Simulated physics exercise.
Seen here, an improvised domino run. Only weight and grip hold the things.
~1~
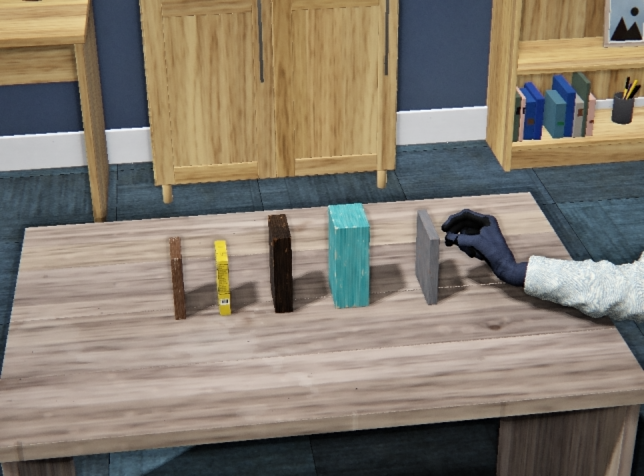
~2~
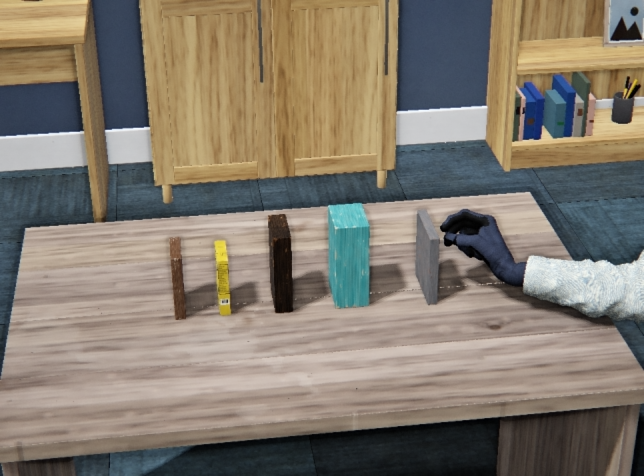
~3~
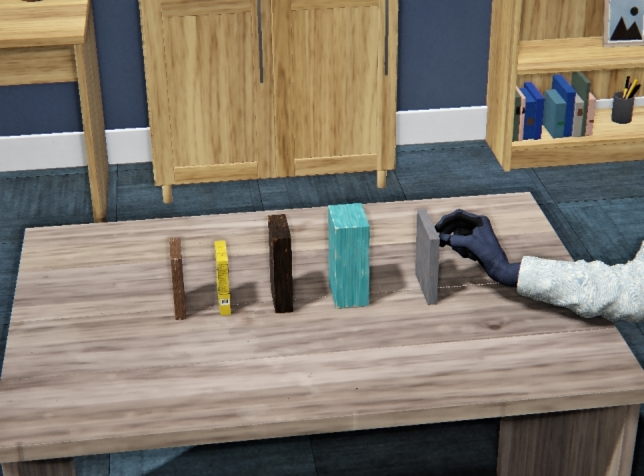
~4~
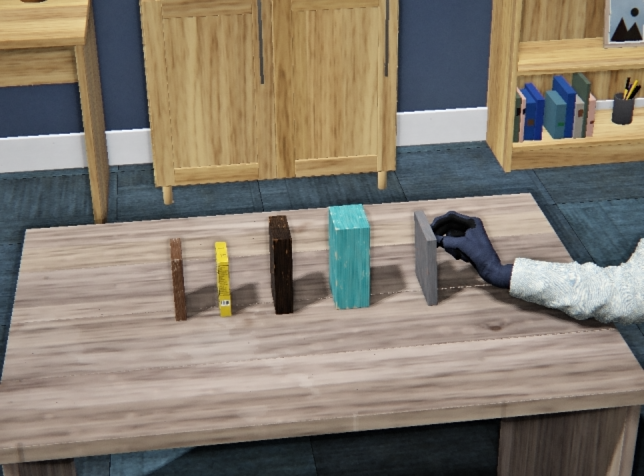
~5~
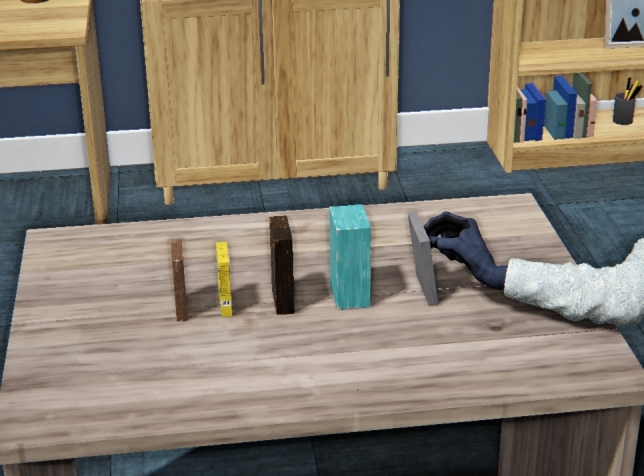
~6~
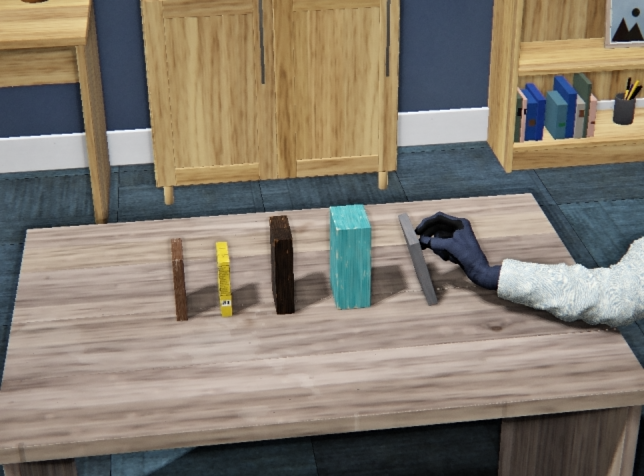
A gloved hand pushes the upright grey board, tilting it left toward the turquoise block.
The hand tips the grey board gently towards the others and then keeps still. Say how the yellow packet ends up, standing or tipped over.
The yellow packet keeps standing.
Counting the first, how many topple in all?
In all, 1.
Then, 0.10 s later than the last frame, grey board 35° over.
Then, 0.20 s later than the last frame, grey board 58° over.
Then, 0.30 s later than the last frame, grey board 90° over.
Then, 0.40 s later than the last frame, yellow packet resting near (224, 279).
When it is over, all 3 as before. End places, in pixels of the last picture, yellow packet near (224, 279).
